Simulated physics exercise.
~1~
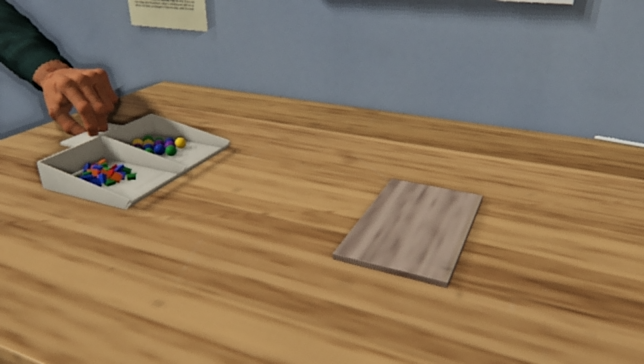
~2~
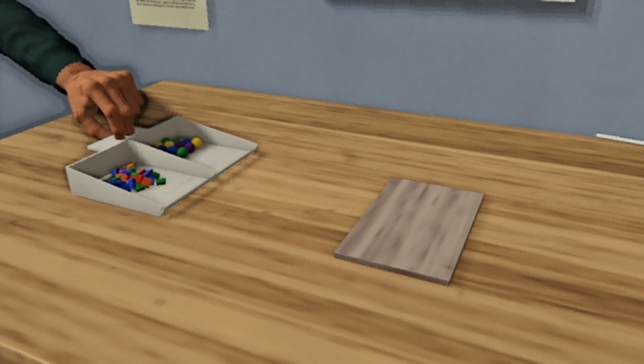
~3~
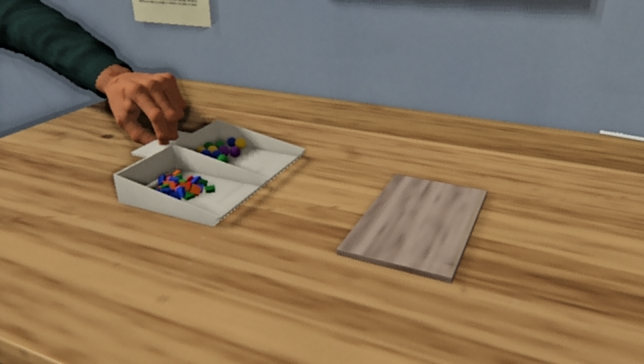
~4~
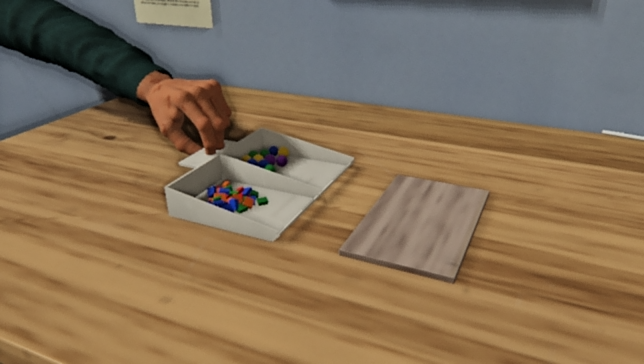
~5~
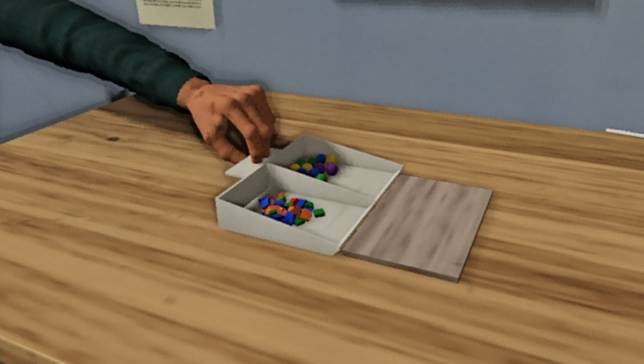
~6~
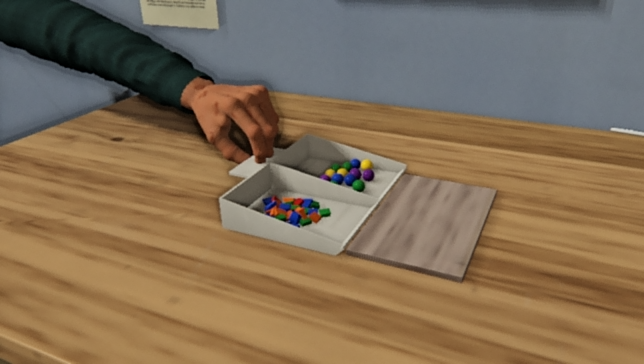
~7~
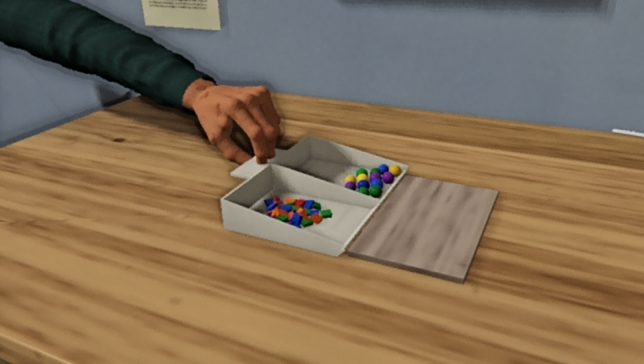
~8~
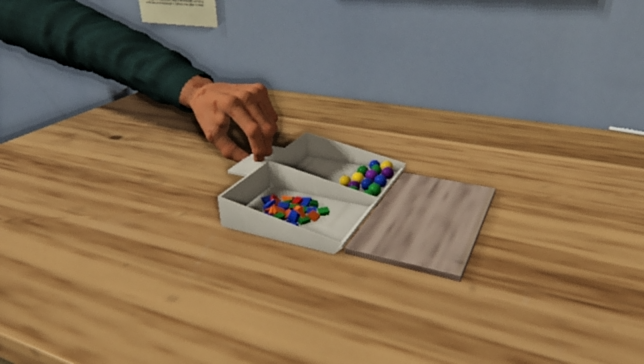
To begin with, a hand in a dark green sleeve holds the back of a shallow white tray at the left of a wooden table, with a flat greyish board lying to the right. The tray has two compartments, the near one holding small colourful pieces and the far one holding colourful little balls. The hand slides the tray steadily right until it meets the board and stops. The far balls then roll on towards the front rim, while the near pieces barely shift. Finally, the tray rests against the unmoved board, both lots still inside their own compartments.
